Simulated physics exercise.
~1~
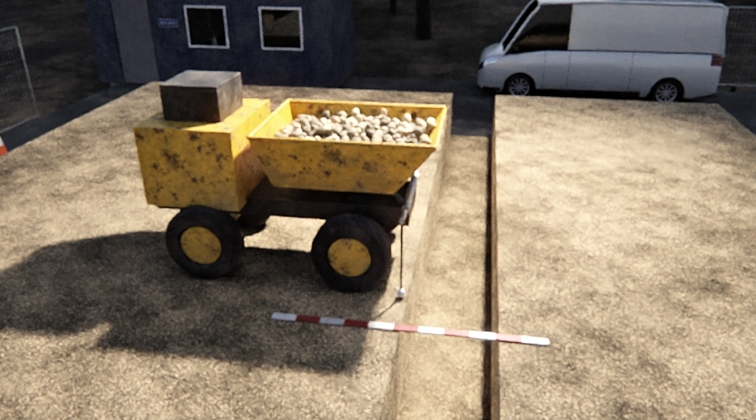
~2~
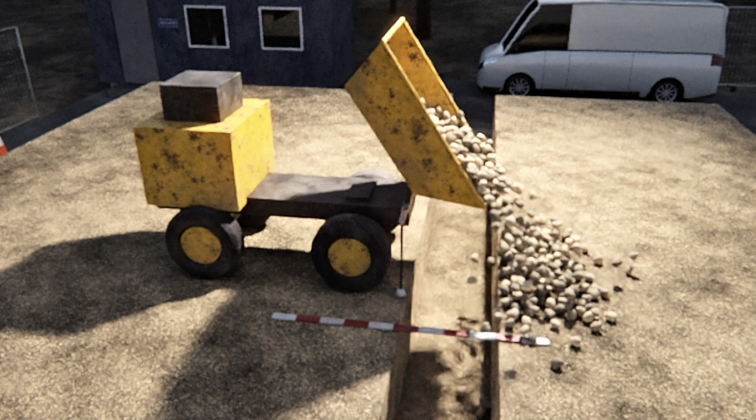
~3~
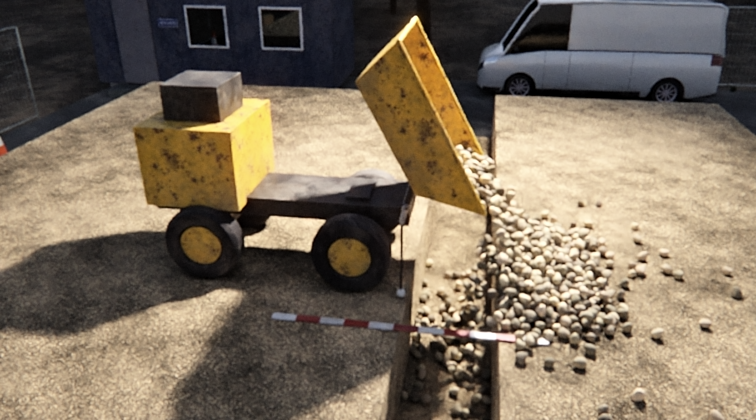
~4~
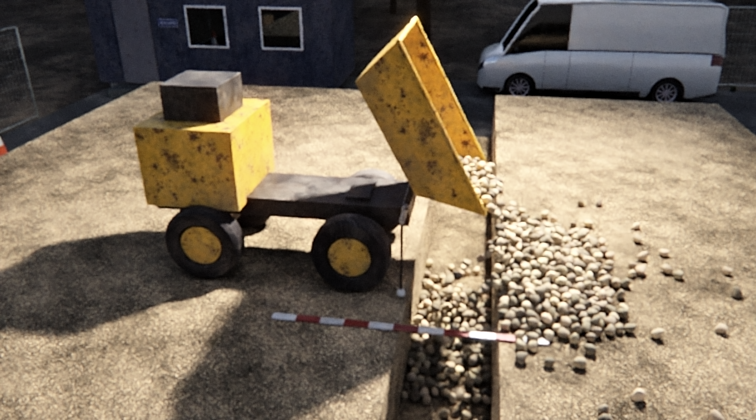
We see a small yellow dumper tip its body of rounded stones toward a trench, spilling them across the gap onto the right bank and into the trench, until it stays steeply raised with a few stones left inside and most heaped beyond the trench.
